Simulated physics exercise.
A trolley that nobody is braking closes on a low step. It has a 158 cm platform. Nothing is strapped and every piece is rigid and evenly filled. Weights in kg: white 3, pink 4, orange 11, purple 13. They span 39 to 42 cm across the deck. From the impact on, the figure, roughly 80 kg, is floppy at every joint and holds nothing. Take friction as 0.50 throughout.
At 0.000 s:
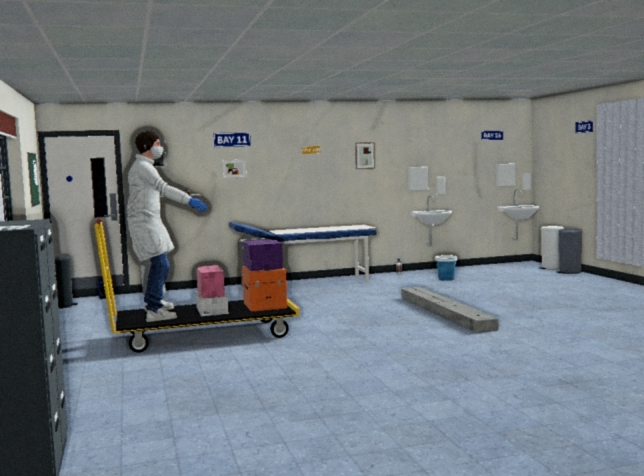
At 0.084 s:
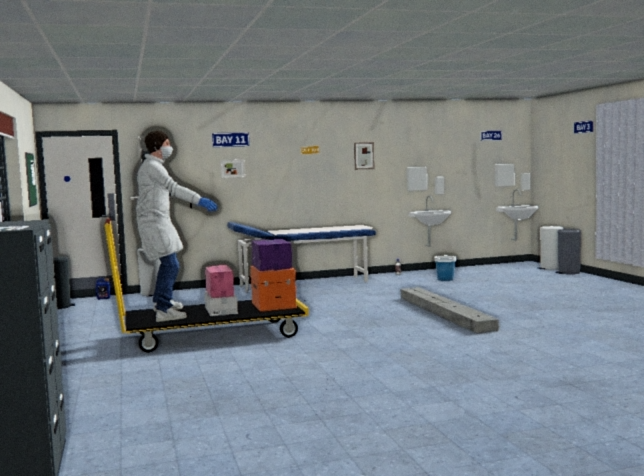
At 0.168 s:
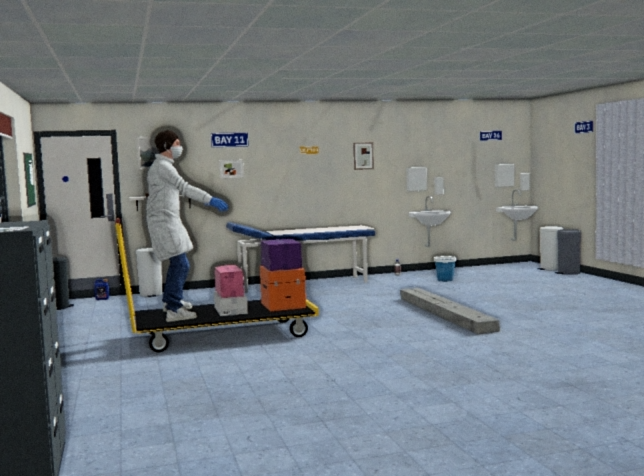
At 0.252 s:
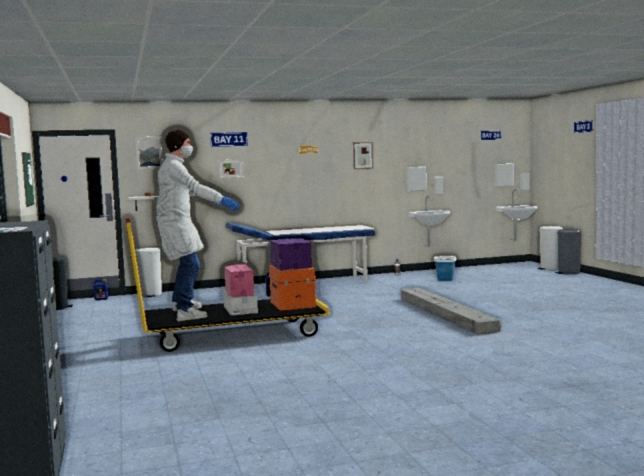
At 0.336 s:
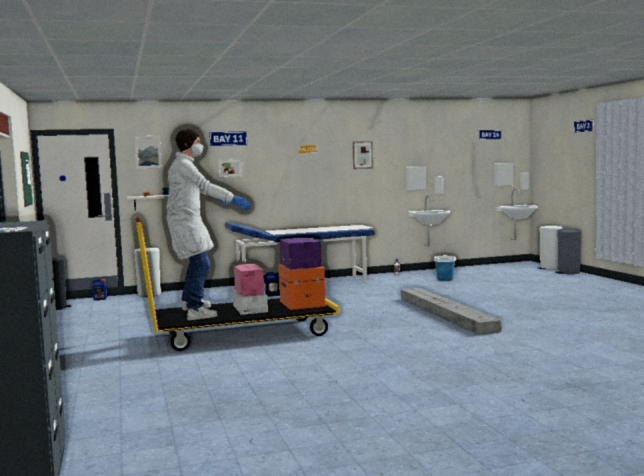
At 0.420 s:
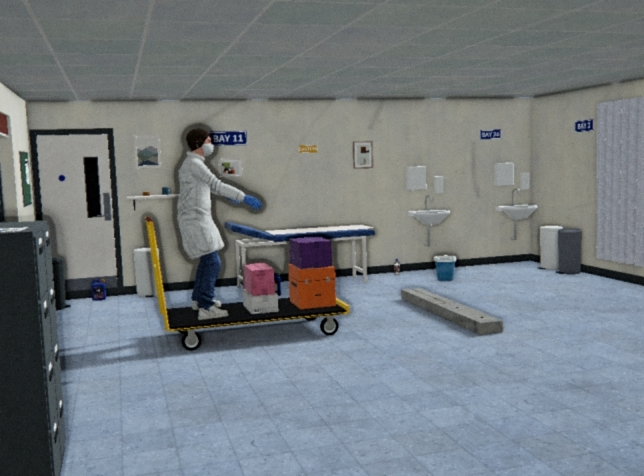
At the start, a masked figure in a white coat stands on a flat trolley near the door at left, arms held forward, behind stacked pink, white, purple and orange boxes. The trolley then rolls steadily a short way right across the blue floor, figure and boxes riding along in place.
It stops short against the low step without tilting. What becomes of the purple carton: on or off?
At this pace the purple carton keeps its place on the deck.
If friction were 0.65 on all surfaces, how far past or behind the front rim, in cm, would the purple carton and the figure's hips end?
Then purple 20 behind, hips 110 behind.
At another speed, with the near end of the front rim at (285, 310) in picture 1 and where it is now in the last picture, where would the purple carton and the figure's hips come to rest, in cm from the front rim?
In that case purple 70 past, hips 100 behind.
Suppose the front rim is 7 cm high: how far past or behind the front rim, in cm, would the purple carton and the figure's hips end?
Then purple 10 behind, hips 110 behind.
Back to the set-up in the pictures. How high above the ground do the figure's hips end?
Some 55 cm up.
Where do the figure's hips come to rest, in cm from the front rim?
Some 110 cm behind it.
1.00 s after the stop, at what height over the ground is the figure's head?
Roughly 70 cm above it.
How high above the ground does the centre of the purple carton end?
Some 75 cm up.
After 1.44 s the deck stops.
After 1.69 s the purple carton is 10 cm behind the rim, tilted 5°, near (433, 243) in the last picture's view.
After 1.99 s the purple carton is 16 cm behind the rim, tilted 0°, near (428, 244) in the last picture's view.
After 2.44 s the purple carton is 16 cm behind the rim, tilted 0°, near (428, 244) in the last picture's view.
At rest, 3.8 s, nothing is past the rim; behind it, white carton, pink carton, orange toolbox, purple carton and the figure's hips.
